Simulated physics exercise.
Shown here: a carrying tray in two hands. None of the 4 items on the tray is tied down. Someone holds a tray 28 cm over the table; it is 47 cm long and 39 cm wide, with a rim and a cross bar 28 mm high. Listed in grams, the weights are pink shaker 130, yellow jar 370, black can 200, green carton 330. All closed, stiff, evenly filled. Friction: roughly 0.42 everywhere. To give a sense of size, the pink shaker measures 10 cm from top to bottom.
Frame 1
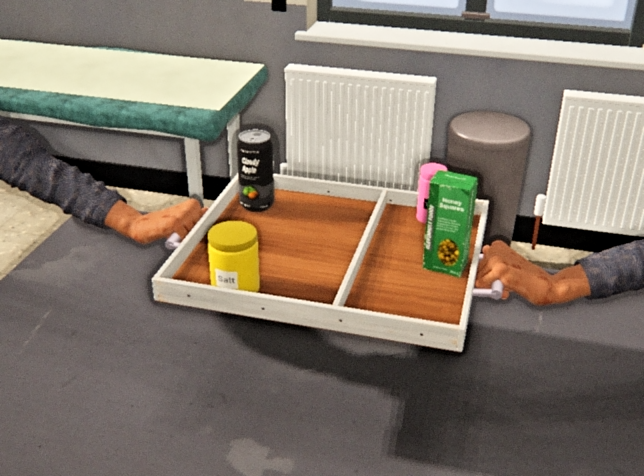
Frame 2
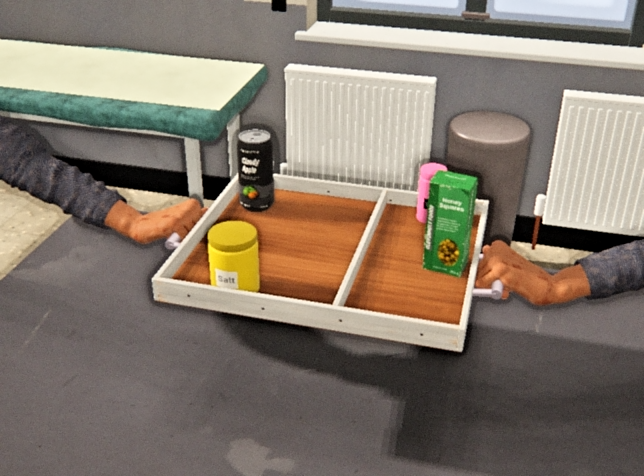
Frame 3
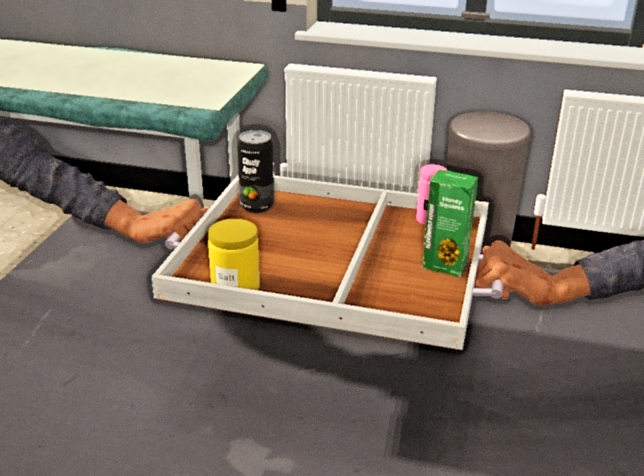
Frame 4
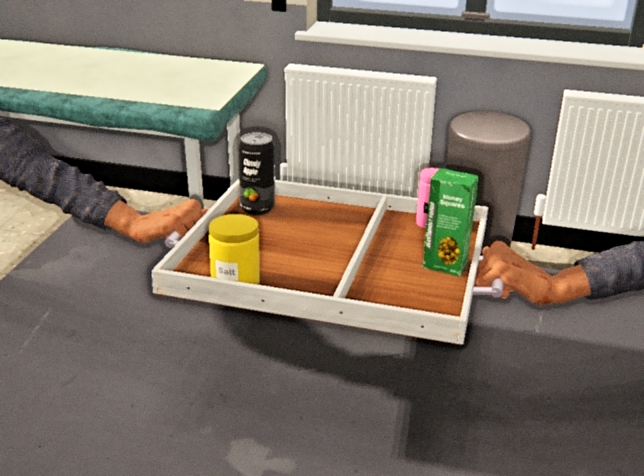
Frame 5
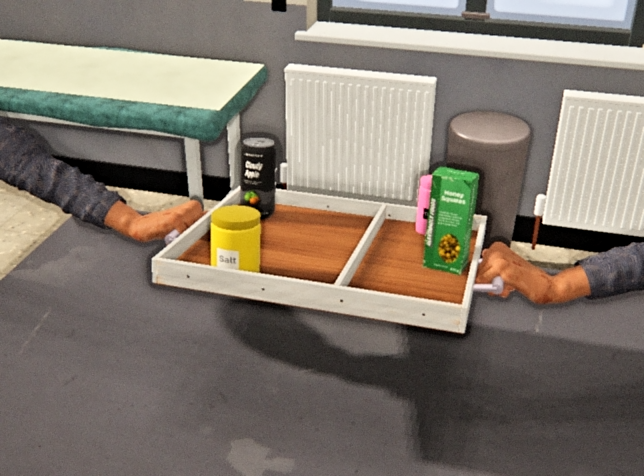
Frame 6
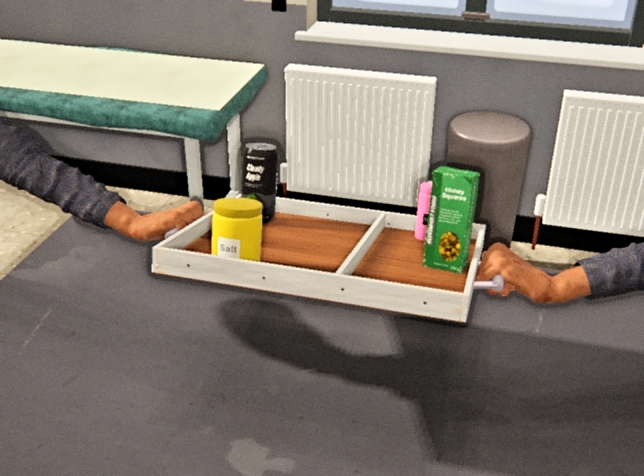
Wooden tray with a yellow jar, black can, green carton and pink shaker tilting gently far edge down between two hands.
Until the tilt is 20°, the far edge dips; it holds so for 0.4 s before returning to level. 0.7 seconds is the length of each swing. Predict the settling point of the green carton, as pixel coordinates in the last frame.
Settling point: Roughly (450, 204).
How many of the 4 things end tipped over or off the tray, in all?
The tally is 1.
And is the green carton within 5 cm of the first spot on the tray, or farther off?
The green carton moves off its spot.
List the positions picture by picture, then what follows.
The first frame shows tray level; green carton (449, 224).
The second frame shows tray level; black can (256, 172).
The third frame shows tilt 1°, far edge down; yellow jar (234, 259); black can (256, 173).
The fourth frame shows tilt 4°, far edge down; yellow jar (235, 254).
The fifth frame shows tilt 9°, far edge down; black can (258, 179).
The sixth frame shows tilt 14°, far edge down; green carton (451, 220); yellow jar (237, 235).
Then, 0.50 s past the last view, tilt 20°, far edge down; green carton tipped 74° against what carries it near (459, 228).
Then, 0.90 s past the last view, tilt 15°, far edge down; green carton on its side near (448, 221); pink shaker tipped 16° against what carries it.
Then, 1.70 s past the last view, tray level; green carton on its side near (450, 204); pink shaker tipped 10° against what carries it.
Finally, on their side or leaning hard on the tray, green carton; not toppled but over 5 cm from the start, pink shaker; the other 2 still in place (within 5 cm). In the last view, green carton near (450, 204).
